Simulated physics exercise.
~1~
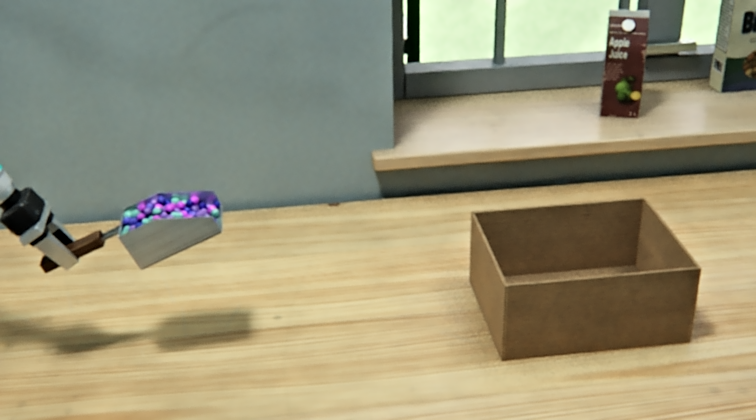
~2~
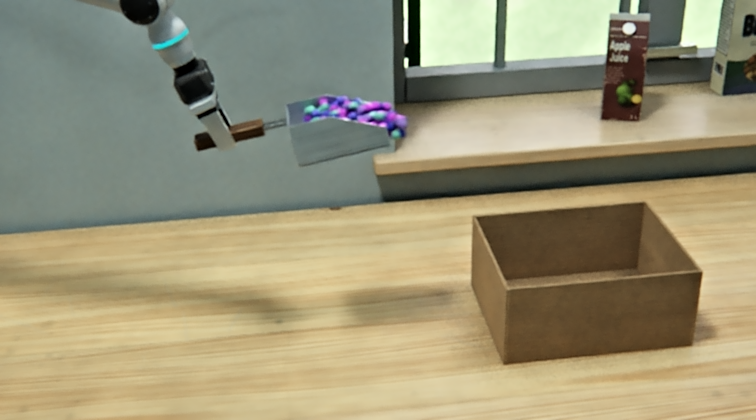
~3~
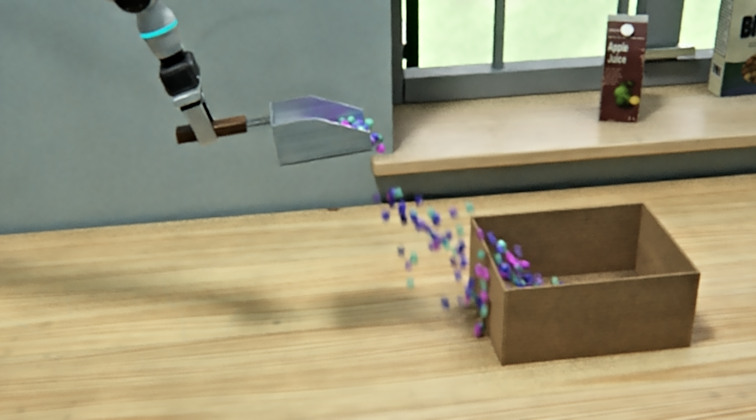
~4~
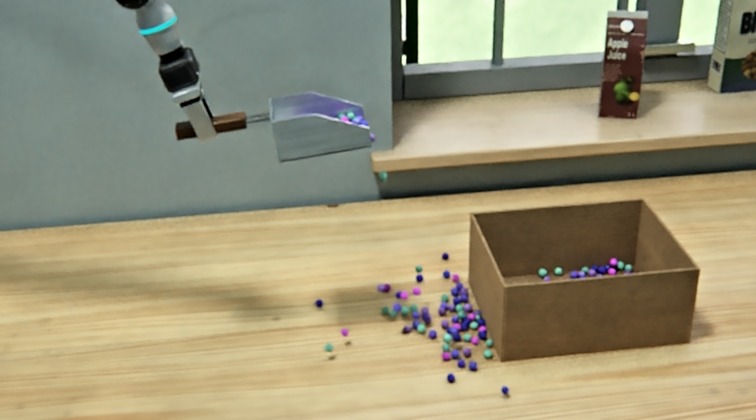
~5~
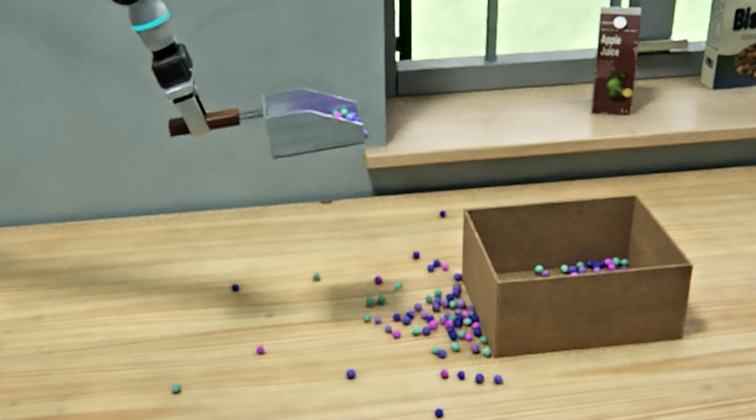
A robot arm swings a scoop and flings colorful balls partly into a box, scattering many outside.
